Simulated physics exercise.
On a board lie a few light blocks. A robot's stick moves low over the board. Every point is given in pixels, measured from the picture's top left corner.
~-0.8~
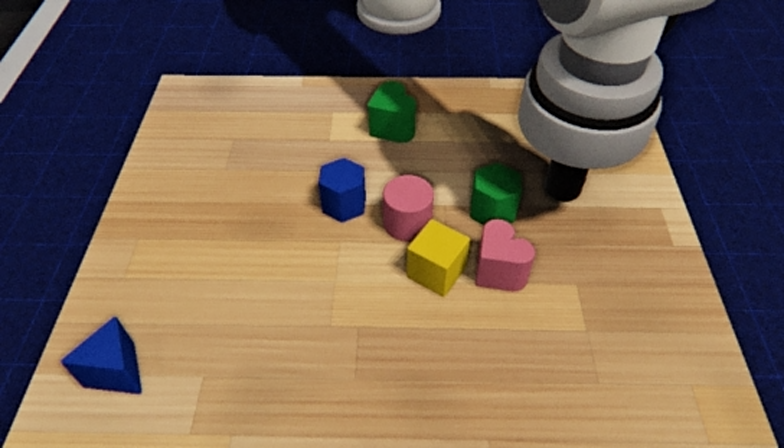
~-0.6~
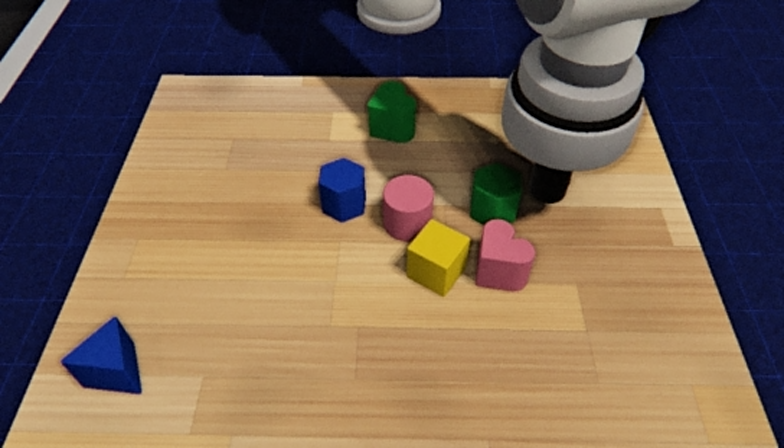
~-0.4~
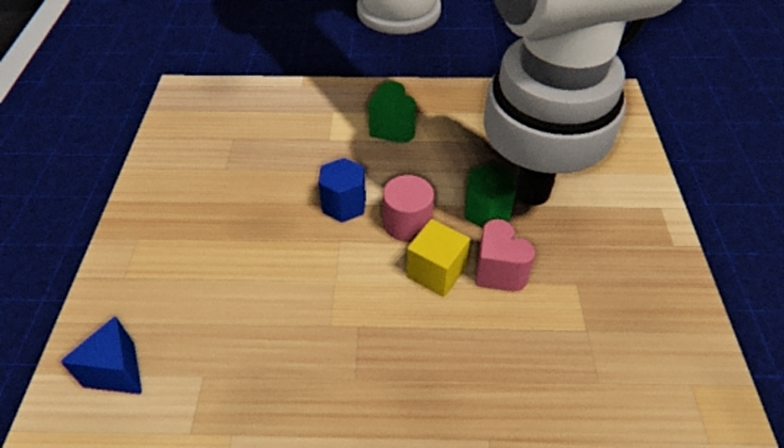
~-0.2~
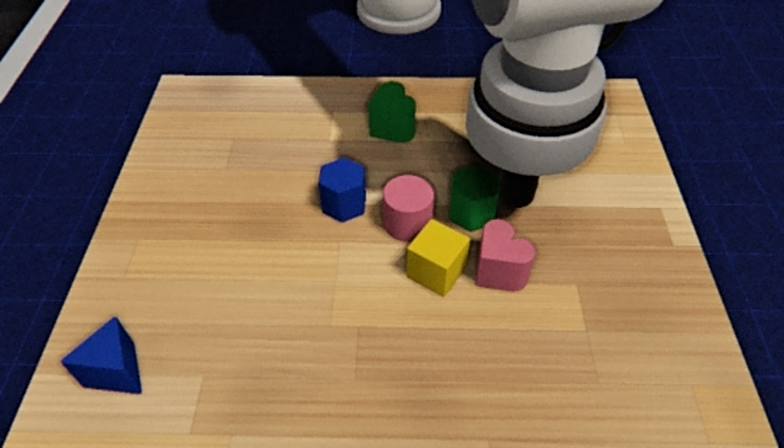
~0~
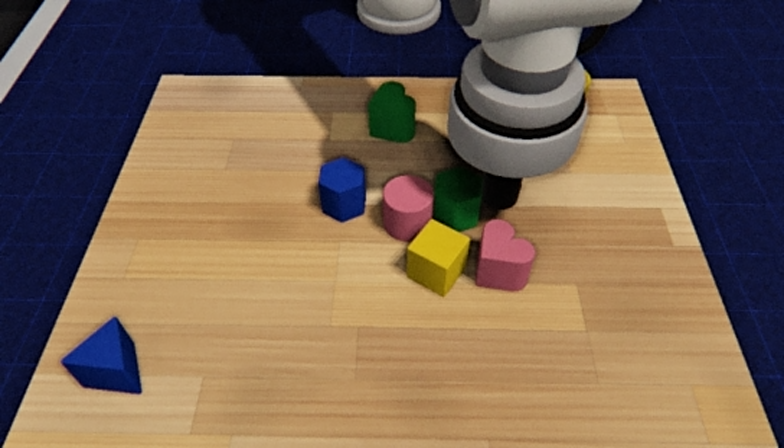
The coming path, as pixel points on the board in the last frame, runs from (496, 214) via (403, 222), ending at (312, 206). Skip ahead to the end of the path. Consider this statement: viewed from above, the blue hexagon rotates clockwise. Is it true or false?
True
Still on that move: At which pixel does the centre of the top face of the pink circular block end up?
When the path ends, it will be at (248, 238).
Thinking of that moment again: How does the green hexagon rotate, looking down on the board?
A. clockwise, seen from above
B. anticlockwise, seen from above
Answer: B.
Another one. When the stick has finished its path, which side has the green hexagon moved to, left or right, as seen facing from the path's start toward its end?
Over to the left.
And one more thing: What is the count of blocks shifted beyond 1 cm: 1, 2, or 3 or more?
Here I'd predict at least three blocks moving more than 1 cm.
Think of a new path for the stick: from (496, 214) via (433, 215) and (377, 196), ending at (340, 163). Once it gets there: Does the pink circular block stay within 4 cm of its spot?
No
What follows on the original path. One third of the way, stick at (435, 206); blue hexagon at (337, 173); pink circular block at (344, 208); green hexagon at (394, 200), turned 25° anticlockwise.
Two thirds of the way, stick at (371, 200); blue hexagon at (318, 168), turned 60° clockwise; pink circular block at (284, 221); green hexagon at (331, 202), turned 45° anticlockwise.
At the end, stick at (309, 189); blue hexagon at (285, 153), turned 110° clockwise; pink circular block at (248, 238); yellow square block in place; green hexagon at (277, 202), turned 80° anticlockwise.
